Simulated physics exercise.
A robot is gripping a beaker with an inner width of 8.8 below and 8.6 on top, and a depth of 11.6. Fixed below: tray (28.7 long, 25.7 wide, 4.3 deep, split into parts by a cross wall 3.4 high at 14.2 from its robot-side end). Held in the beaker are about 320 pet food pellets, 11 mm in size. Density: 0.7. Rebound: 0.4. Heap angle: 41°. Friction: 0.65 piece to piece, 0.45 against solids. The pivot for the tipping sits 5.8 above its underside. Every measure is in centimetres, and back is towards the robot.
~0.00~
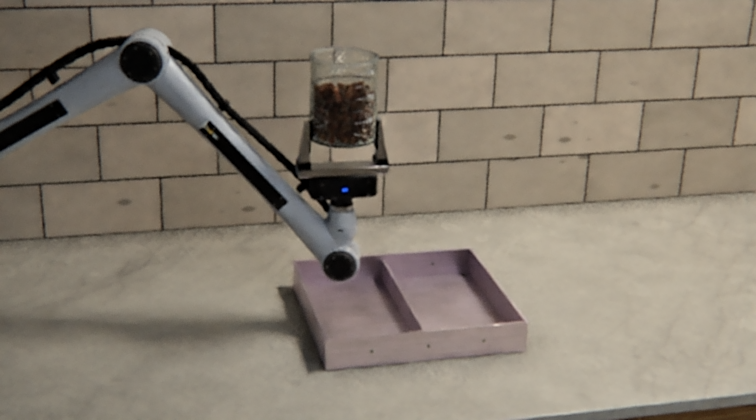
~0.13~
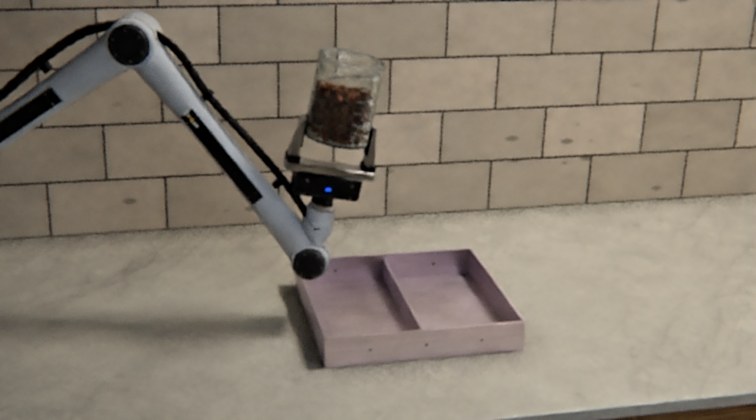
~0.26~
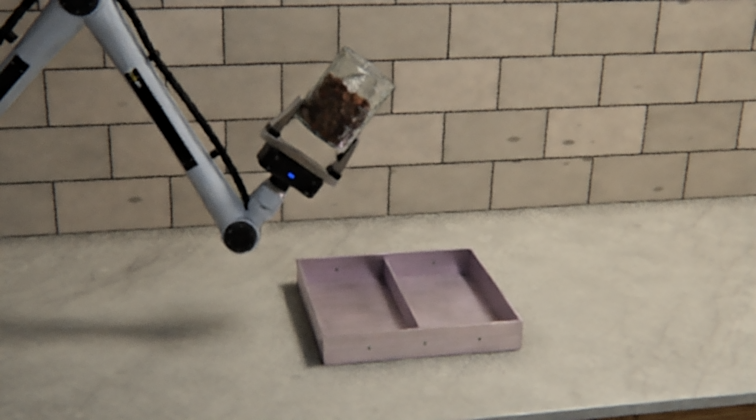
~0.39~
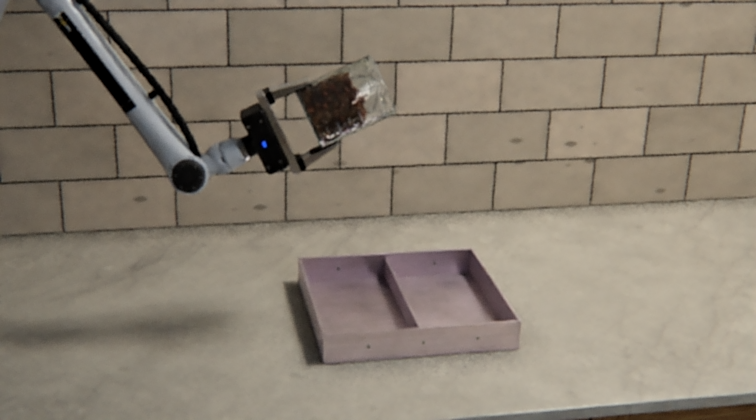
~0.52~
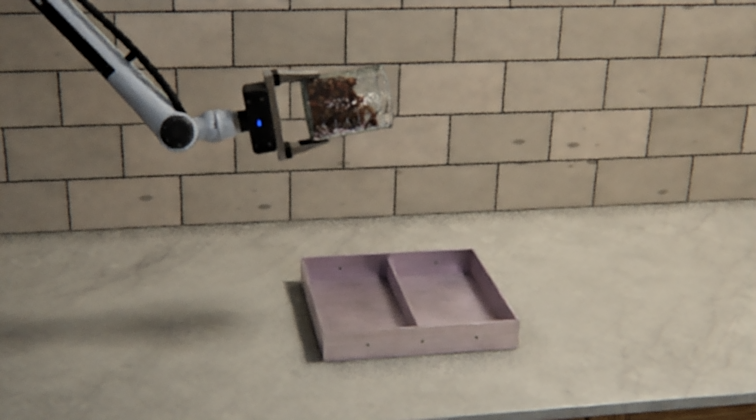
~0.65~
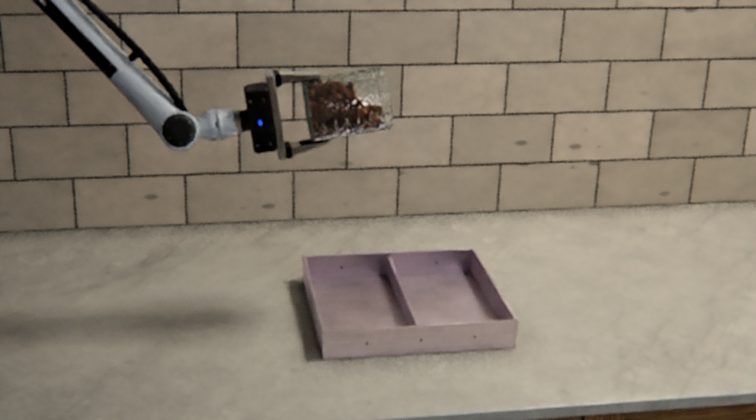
A robotic arm holding a clear beaker of brown pellets above a pinkish-purple divided tray swings down to the left and turns the beaker rightward from upright to nearly horizontal, the pellets shifting inside as its motion slows.
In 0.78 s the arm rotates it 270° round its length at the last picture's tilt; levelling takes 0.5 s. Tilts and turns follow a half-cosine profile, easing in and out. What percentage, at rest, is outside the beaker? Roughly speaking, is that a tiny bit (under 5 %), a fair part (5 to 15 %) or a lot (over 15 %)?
I'd say a fair part, 5 to 15 %.
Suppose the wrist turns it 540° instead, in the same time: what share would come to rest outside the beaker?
Estimate: Near 10 %.
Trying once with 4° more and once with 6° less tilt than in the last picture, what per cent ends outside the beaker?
You'd get close to 15 per cent, then close to 0 per cent.
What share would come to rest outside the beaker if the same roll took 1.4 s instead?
It would come to close to 15 per cent.
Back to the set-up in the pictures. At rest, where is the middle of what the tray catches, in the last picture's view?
About (437, 303).
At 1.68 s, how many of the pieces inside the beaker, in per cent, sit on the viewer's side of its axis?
About 40 %.
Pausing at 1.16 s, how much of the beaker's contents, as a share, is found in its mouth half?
Close to 30 per cent sits in the mouth half.
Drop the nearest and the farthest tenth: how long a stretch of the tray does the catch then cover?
About 8 cm.
After 1.16 s, tipped 82°, highest piece 38 above the table; 313 in the beaker, 7 in the far-side part, 5 in flight or on a rim.
After 1.68 s, tipped 42°, highest piece 38 above the table; 297 in the beaker, 25 in the far-side part, 1 in the robot-side part, 2 in flight or on a rim.
After 2.13 s, upright, highest piece 39 above the table; 297 in the beaker, 27 in the far-side part, 1 in the robot-side part.
After 2.83 s, upright, highest piece 39 above the table; 297 in the beaker, 27 in the far-side part, 1 in the robot-side part.
In the end, 297 in the beaker, 27 in the far-side part, 1 in the robot-side part. That is 9 % outside the beaker.
